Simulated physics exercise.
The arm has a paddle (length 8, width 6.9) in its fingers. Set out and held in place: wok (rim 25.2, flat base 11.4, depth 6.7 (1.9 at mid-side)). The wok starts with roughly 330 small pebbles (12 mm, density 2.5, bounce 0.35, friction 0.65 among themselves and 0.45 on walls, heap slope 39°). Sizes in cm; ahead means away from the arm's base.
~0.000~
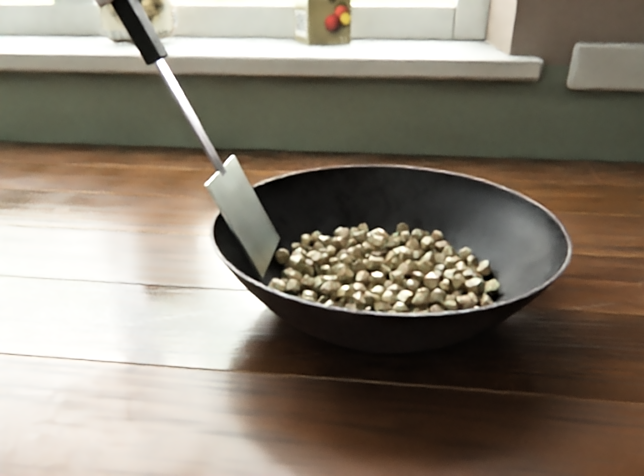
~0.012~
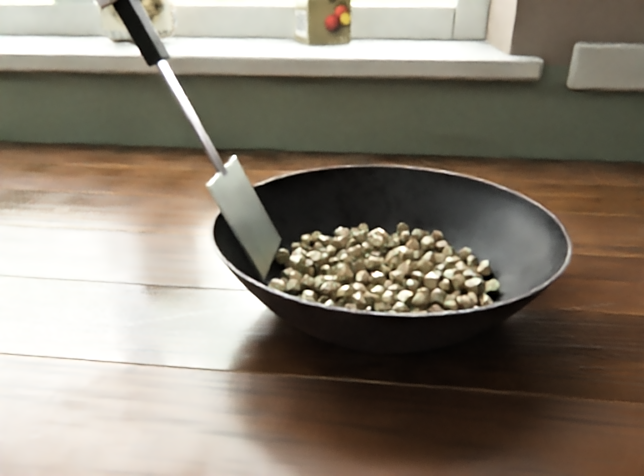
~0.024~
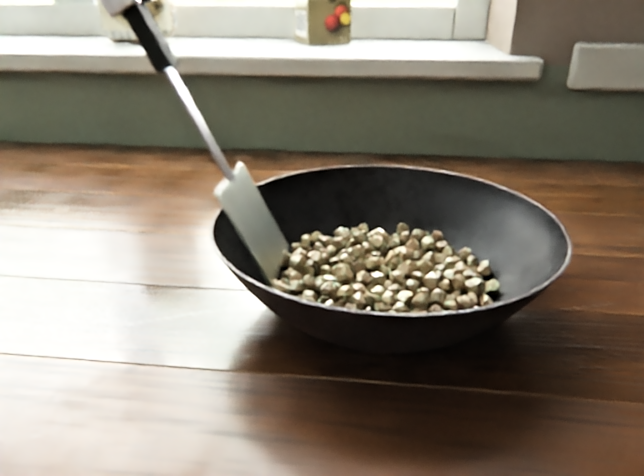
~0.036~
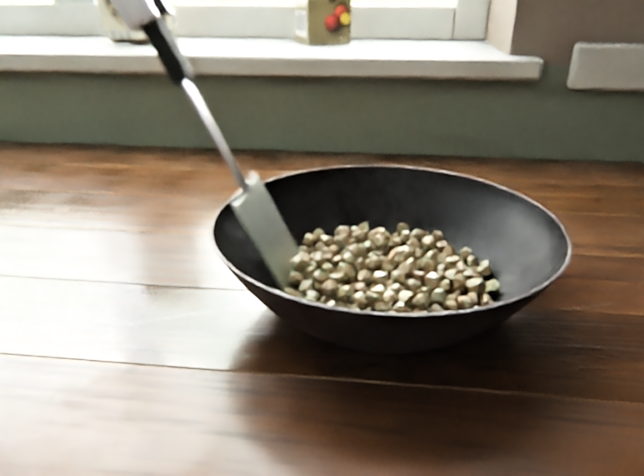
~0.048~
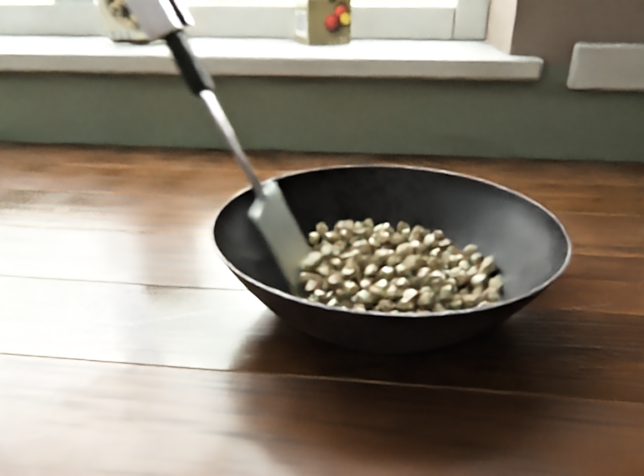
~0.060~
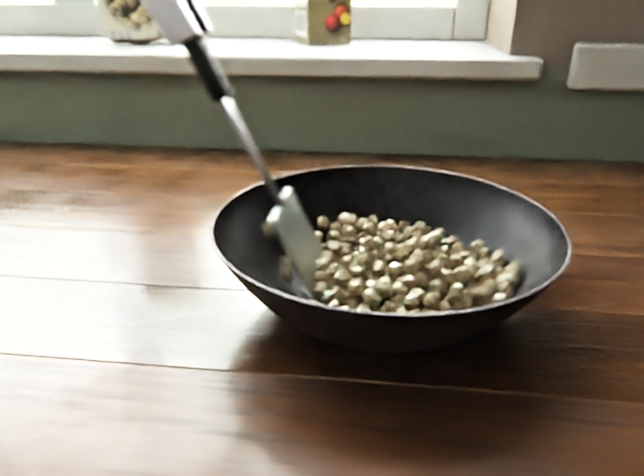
Robot arm holding a pale paddle at the left of a dark wok, then sweeping it rightward and pushing small pebbles across.
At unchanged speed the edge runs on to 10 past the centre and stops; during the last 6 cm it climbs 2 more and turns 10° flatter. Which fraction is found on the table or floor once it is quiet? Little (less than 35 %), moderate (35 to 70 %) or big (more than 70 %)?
Answer: Moderate; 35 to 70 % of the small pebbles finish on the table or floor.
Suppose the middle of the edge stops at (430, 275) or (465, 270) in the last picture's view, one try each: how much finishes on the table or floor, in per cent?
Some 5 and 15 per cent.
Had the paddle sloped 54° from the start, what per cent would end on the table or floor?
It would be near 40 per cent.
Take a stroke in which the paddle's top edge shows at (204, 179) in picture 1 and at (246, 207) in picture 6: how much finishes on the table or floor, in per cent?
Some 40 per cent.
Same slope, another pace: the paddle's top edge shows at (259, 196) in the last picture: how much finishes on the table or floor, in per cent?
About 45 per cent.
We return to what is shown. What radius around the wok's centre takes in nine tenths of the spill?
Some 50 cm.
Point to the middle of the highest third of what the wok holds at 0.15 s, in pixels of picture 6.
Around (503, 240).
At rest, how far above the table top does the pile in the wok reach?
About 4.5 cm.
After 0.10 s, sloping 64°, highest piece 13 above the table; 325 in the wok, 2 on the blade or in flight.
After 0.15 s, sloping 62°, highest piece 21 above the table; 321 in the wok, 6 on the blade or in flight.
After 0.37 s, sloping 54°, highest piece 32 above the table; 173 in the wok, 22 on the table or floor, 132 on the blade or in flight.
After 1.42 s, sloping 54°, highest piece 5 above the table; 173 in the wok, 154 on the table or floor.
At rest, 173 in the wok, 154 on the table or floor. That is 47 % on the table or floor.
